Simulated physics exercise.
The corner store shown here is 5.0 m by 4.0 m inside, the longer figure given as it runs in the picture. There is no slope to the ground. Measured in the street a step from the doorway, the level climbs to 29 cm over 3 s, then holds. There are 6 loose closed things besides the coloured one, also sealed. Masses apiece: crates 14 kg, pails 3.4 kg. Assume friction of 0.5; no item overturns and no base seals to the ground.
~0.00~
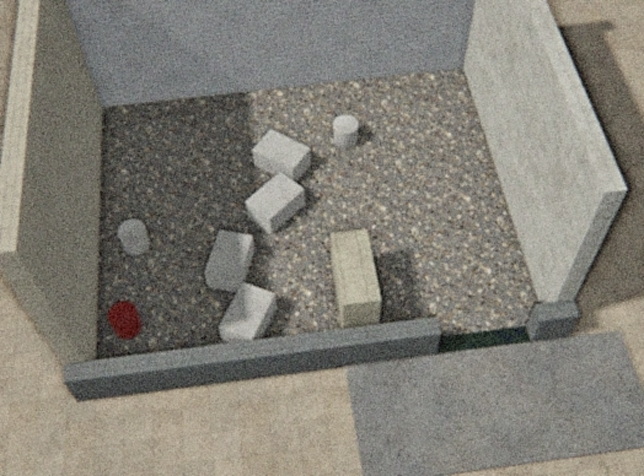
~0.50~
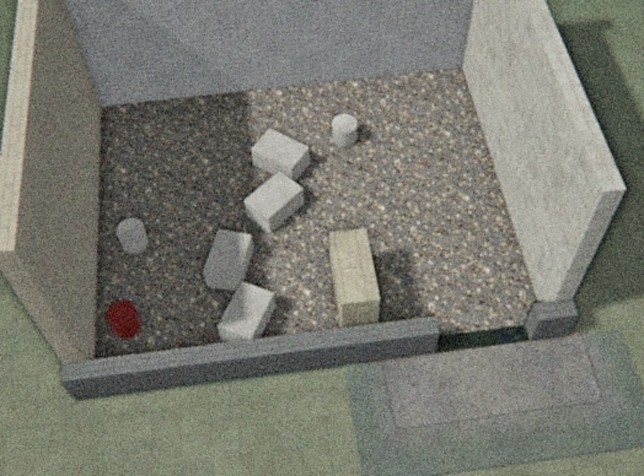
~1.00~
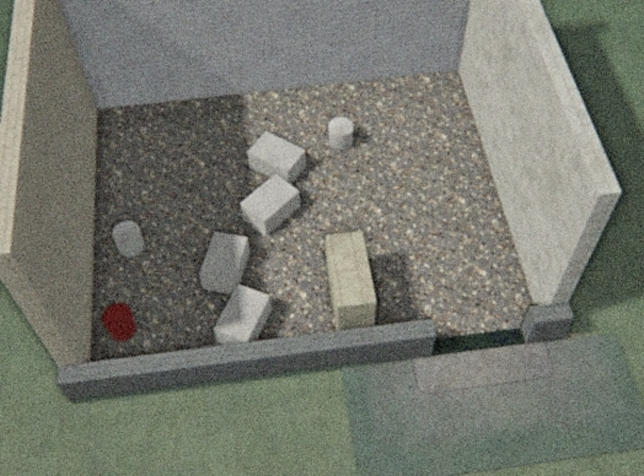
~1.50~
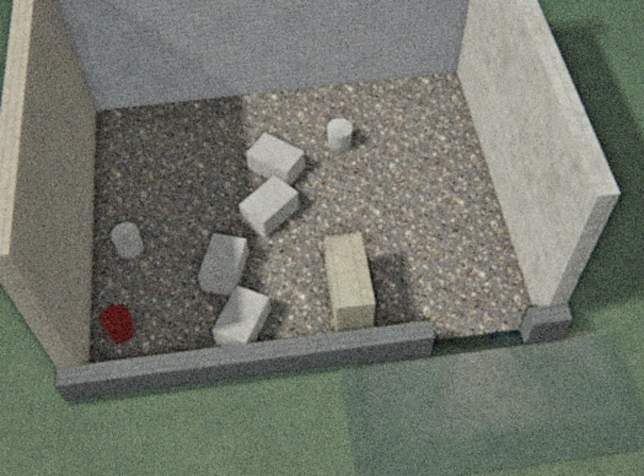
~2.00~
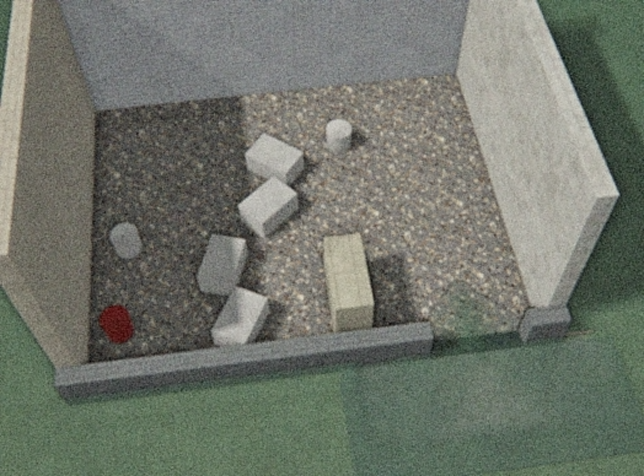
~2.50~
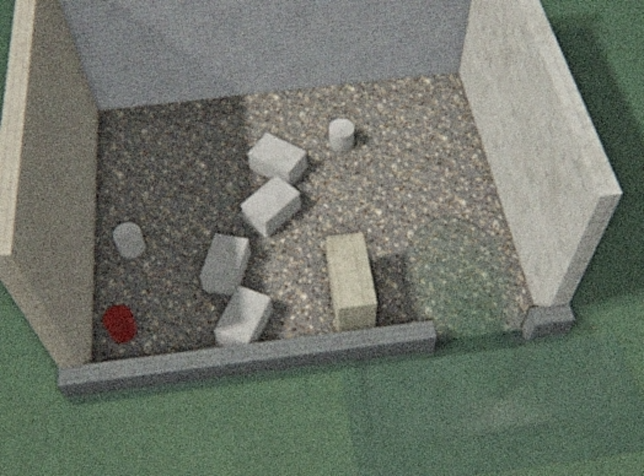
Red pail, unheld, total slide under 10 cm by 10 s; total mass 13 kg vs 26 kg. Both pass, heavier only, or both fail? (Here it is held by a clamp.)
Both pass.
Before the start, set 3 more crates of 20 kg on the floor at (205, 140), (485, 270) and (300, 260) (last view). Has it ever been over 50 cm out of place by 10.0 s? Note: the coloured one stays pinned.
Result, in order - exceeds it; exceeds it; falls shy.
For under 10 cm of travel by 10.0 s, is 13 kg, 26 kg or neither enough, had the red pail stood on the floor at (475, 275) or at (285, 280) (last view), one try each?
Taking the two spots in turn, neither keeps it, then both keep it.
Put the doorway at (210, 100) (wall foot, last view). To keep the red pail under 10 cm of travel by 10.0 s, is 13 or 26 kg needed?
With that change, you need the heavier one.
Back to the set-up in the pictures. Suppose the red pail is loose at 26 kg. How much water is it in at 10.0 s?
Depth: Approx. 7 cm.
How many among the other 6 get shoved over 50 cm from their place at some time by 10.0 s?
By my tally, 3.
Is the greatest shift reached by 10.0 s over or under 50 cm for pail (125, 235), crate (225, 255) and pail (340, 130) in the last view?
In order: Above the mark, within the mark, above the mark.
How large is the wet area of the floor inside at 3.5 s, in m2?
About 5.5 m2 is covered.
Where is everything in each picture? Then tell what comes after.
The first frame shows the red pail at (122, 314), on the bottom; water covers 0.0 m2; 0 of 7 have shifted.
The second frame shows the red pail at (121, 314) rests on the ground; 0.0 m2 under water; 0 of 7 have shifted.
The third frame shows the red pail at (117, 316), on the bottom; 0.0 m2 under water; 0 of 7 have shifted.
The fourth frame shows the red pail at (116, 318) rests on the ground; 0.0 m2 under water; 0 of 7 have shifted.
The fifth frame shows the red pail at (114, 318) rests on the ground; 0.5 m2 under water; 0 of 7 have shifted.
The sixth frame shows the red pail at (118, 318), on the bottom; 1.6 m2 under water; 0 of 7 have shifted.
After 3.5 s the red pail would be 0 cm from its start with 13 kg and 0 cm from its start with 26 kg; 0 cm of water round it then.
After 4.5 s the red pail would be 0 cm from its start with 13 kg and 0 cm from its start with 26 kg; 0 cm of water round it then.
After 7.0 s the red pail would be 0 cm from its start with 13 kg and 0 cm from its start with 26 kg; 0 cm of water round it then.
After 10.0 s the red pail would be 0 cm from its start with 13 kg and 0 cm from its start with 26 kg; 7 cm of water round it then.
